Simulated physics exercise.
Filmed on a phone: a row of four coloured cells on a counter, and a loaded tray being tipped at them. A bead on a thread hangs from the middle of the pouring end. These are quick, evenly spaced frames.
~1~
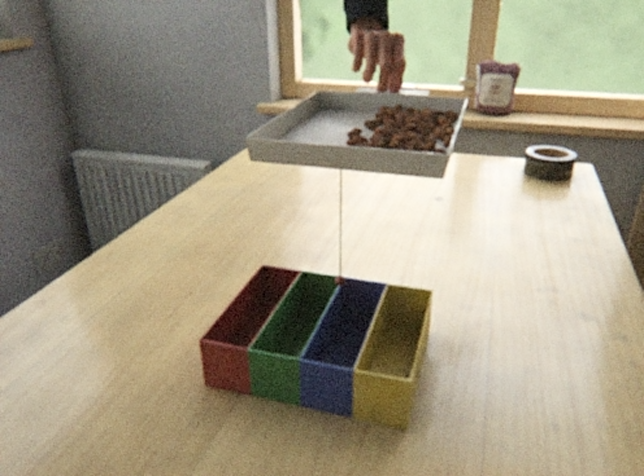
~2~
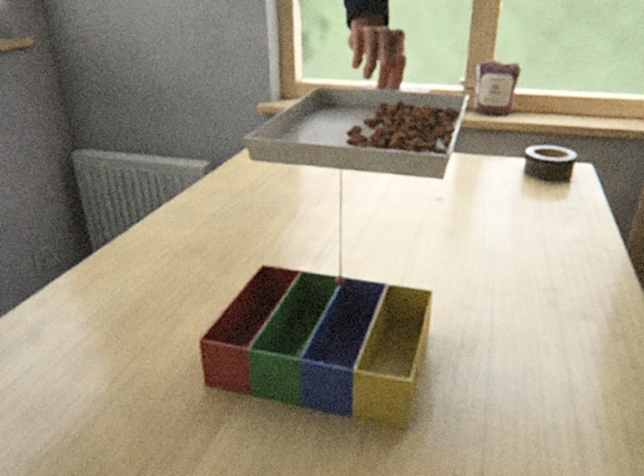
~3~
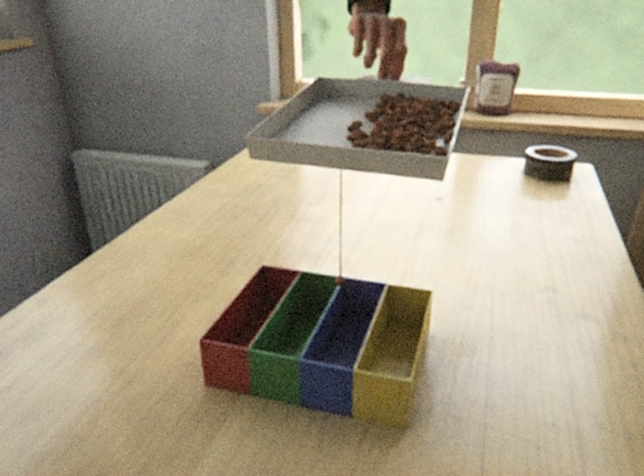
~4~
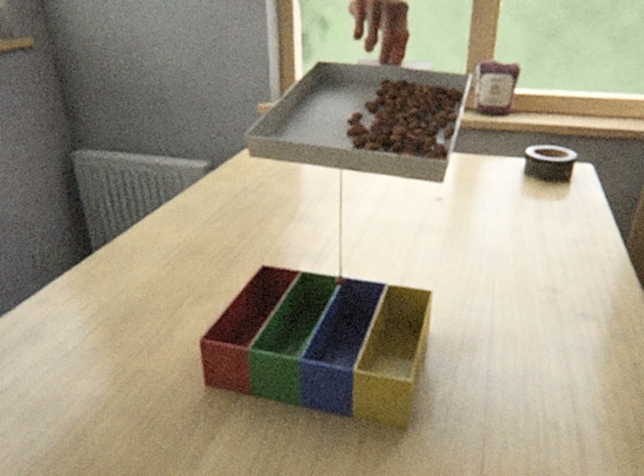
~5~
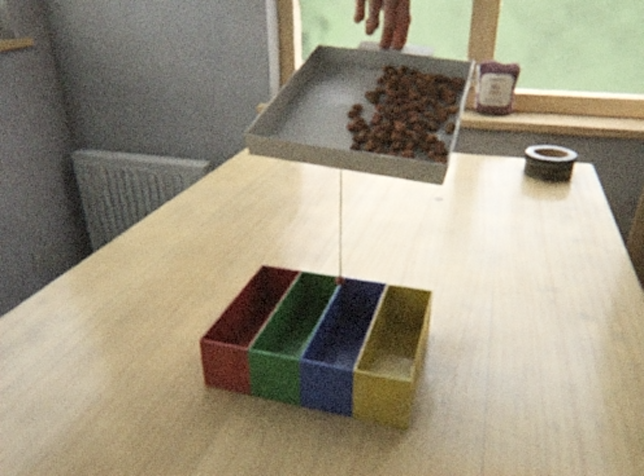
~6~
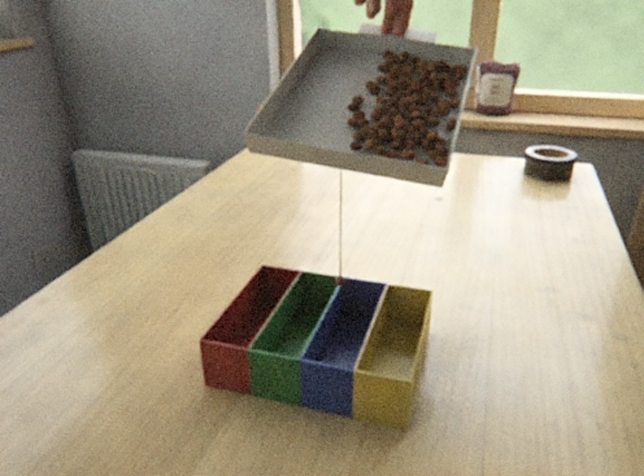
A tray of brown kibble tilts steadily above four coloured cells, its right corner dipping lowest.
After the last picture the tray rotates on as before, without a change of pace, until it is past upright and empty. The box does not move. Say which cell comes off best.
Most goes to the yellow cell.
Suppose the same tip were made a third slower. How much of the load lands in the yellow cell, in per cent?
Some 50 per cent.
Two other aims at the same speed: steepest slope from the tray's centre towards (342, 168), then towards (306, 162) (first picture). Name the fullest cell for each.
At the first place the blue cell, at the second the cell in red.
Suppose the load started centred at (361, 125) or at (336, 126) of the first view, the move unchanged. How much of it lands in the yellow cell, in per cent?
Roughly 40 per cent, and 40 per cent.
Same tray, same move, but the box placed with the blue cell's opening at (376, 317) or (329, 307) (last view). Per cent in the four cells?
The first gives 100 %, the second 40 %.
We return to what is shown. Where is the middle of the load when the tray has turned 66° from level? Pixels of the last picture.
Near (405, 152).
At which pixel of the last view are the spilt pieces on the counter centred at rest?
Roughly at (491, 396).
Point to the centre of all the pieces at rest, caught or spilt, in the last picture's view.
Close to (395, 371).
Shortly afterwards, tray tipped steeply; all but a few on the tray; only a few falling or outside the box.
Next, tray tipped past a quarter turn; near a quarter on the tray; near a quarter in the yellow cell; a little in the blue cell; near a third falling or outside the box.
Some moments later, tray tipped past a quarter turn; near half in the yellow cell; near a quarter in the blue cell; only a few in the green cell; near a third falling or outside the box.
In the end, tray tipped past a quarter turn; near half in the yellow cell; near a quarter in the blue cell; only a few in the green cell; none at all in the red cell; near a third outside the box.
